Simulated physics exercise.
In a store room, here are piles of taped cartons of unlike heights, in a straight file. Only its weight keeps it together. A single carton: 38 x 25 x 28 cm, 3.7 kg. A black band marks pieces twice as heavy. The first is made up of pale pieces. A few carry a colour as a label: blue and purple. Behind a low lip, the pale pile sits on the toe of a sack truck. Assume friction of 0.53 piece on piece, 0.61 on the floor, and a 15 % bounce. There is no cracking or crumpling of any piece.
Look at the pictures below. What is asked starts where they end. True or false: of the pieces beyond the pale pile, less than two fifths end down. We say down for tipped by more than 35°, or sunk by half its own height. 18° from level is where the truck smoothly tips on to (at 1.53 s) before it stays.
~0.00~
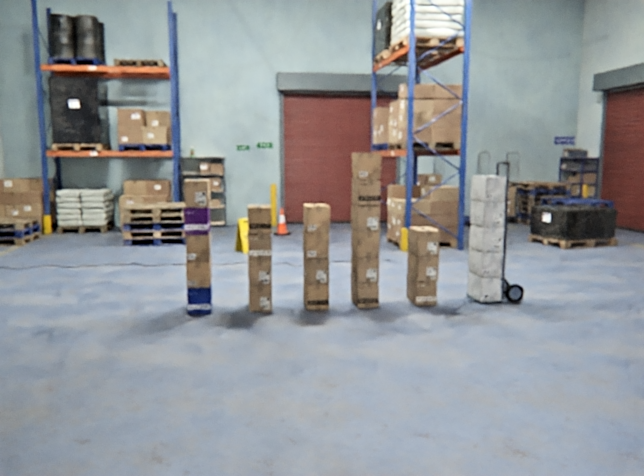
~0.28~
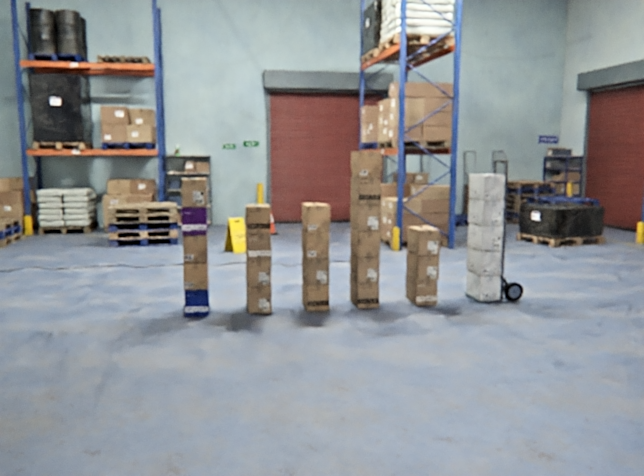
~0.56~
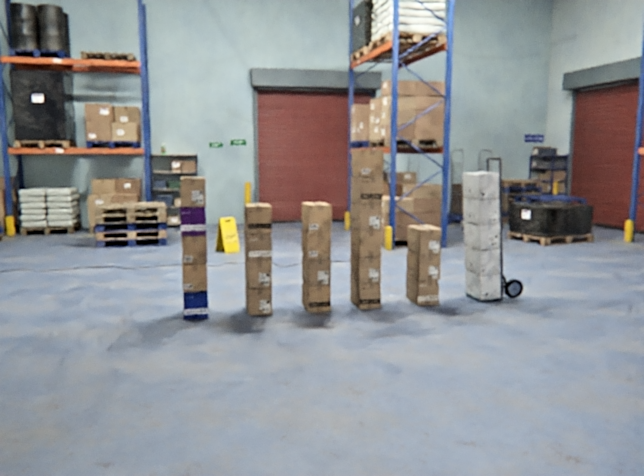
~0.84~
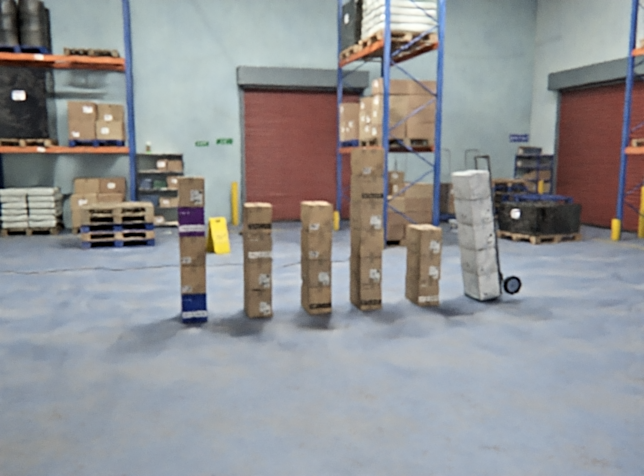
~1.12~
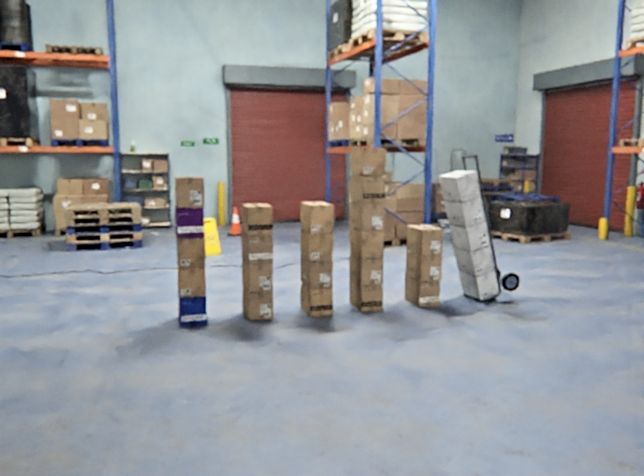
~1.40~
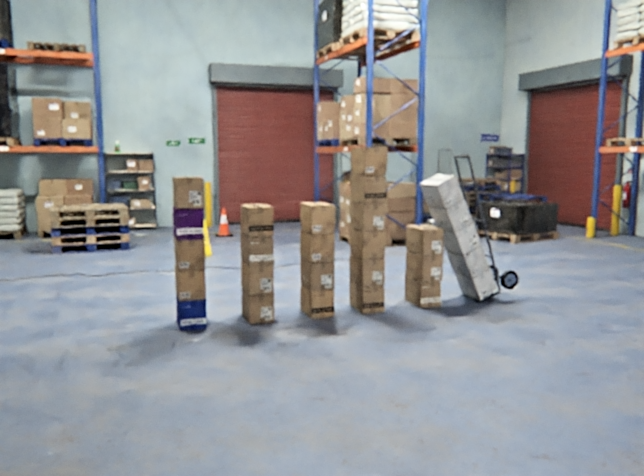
False.
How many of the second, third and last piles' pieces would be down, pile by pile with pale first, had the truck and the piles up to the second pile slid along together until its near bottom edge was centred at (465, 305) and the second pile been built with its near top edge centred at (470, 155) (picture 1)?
Pile by pile that makes second 5, third 6, last 5.
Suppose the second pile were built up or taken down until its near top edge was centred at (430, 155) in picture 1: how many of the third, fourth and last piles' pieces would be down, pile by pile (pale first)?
You'd get third 6, fourth 4 and last 5.
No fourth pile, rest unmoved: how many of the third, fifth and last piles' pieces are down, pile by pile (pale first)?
Down count - third 6, fifth 4, last 5.
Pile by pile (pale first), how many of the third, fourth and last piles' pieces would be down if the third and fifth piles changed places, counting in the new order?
Pile by pile, you'd see third at 4, fourth at 4 and last at 5 down.
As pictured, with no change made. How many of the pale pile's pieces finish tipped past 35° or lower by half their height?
Exactly 5 pale pieces do.
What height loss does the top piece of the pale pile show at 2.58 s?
50 cm.
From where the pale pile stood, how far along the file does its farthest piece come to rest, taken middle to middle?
Roughly 150 cm.
After 2.58 s, 5 of the pale pile down; 2 of the 22 other cartons down.
After 3.46 s, 5 of the pale pile down; 13 of the 22 other cartons down; blue carton 16° from how it stood; purple carton 11° from how it stood.
In the end (4.8 s), 5 of the pale pile down; 20 of the 22 other cartons down; purple carton on its side; blue carton 43° from how it stood. That is 91 per cent. From the last view, middles, blue carton near (176, 307).
